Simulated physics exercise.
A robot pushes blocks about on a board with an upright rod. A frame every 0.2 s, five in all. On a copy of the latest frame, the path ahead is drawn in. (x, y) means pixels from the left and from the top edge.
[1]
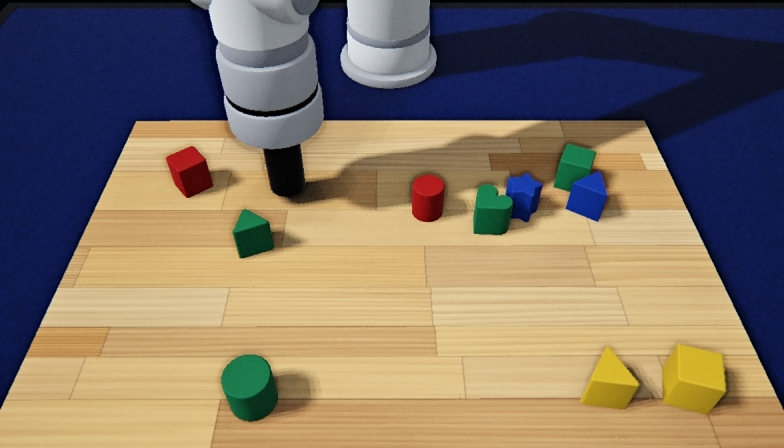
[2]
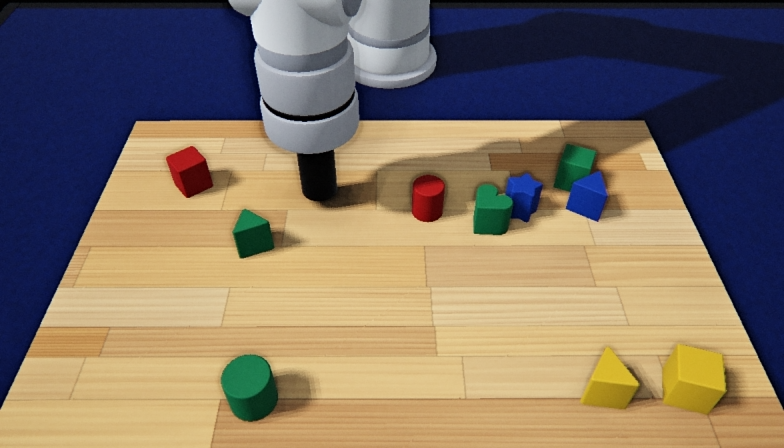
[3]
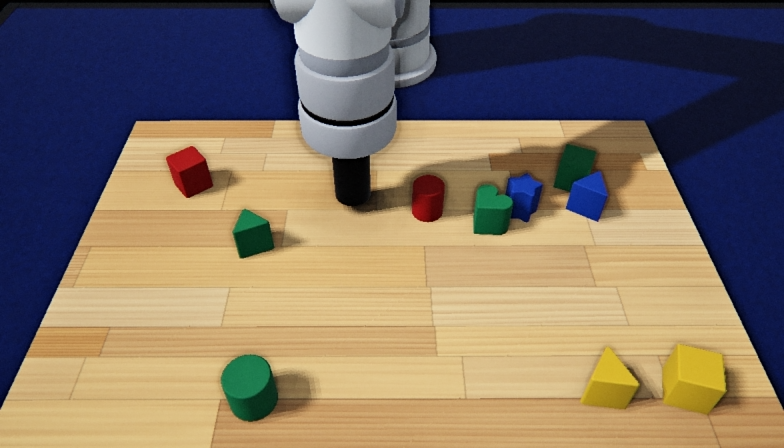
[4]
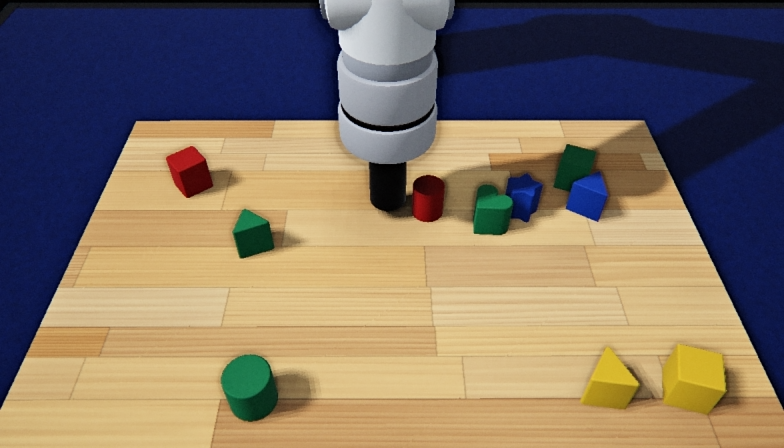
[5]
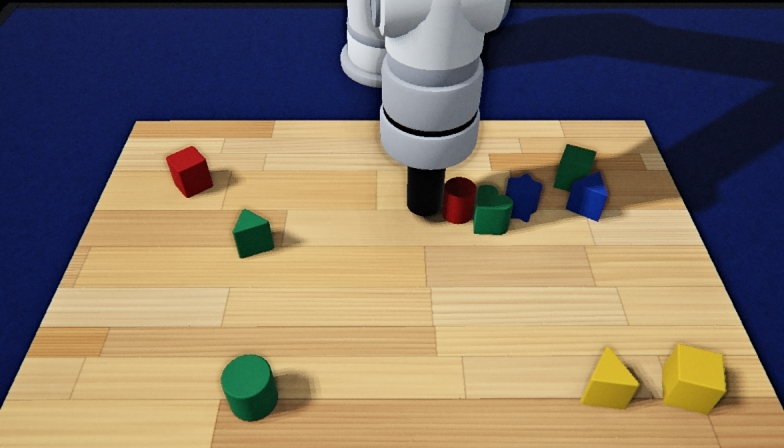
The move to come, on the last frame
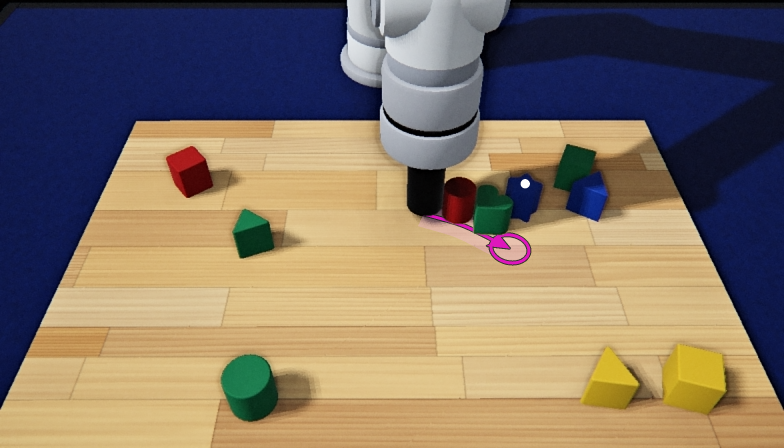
A robot arm slides its black rod right and pushes the red cylinder slightly right.
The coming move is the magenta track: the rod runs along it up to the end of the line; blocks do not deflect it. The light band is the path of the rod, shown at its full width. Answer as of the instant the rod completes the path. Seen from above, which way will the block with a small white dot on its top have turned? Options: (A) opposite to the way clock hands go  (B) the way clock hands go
A: Opposite to the way clock hands go.
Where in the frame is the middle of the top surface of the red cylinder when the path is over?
So, by the moment the path ends, you'll find the top centre of the red cylinder at (491, 182).
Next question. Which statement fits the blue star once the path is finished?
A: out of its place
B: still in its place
A: Out of its place.
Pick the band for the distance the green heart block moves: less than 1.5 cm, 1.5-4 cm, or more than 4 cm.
It moves quite far, over 4 cm.
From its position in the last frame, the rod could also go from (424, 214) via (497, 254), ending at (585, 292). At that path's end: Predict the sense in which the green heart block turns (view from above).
Clockwise.
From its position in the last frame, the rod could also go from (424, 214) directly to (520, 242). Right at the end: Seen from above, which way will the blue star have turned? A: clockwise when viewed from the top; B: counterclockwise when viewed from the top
(B)
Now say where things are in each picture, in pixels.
The first frame shows rod's lower end (288, 185); red cylinder (429, 184); green heart block (493, 197); blue star (525, 184).
The second frame shows rod (320, 190); blocks still.
The third frame shows rod (353, 194); blocks still.
The fourth frame shows rod (388, 199); blocks still.
The fifth frame shows rod (425, 204); red cylinder (460, 186); green heart block (493, 197); blue star (525, 184).
Drawn move, from (424, 214) by way of (454, 222) and (482, 234) to (510, 249); the dot is on the blue star.
The first path, step by step. Halfway along, rod (469, 218); red cylinder (491, 182); green heart block (512, 201), turned 40° clockwise; blue star (532, 184), turned 30° anticlockwise.
At the end, rod (512, 239); red cylinder (491, 182); green heart block (540, 205), turned 35° anticlockwise; blue star (537, 183), turned 55° anticlockwise.
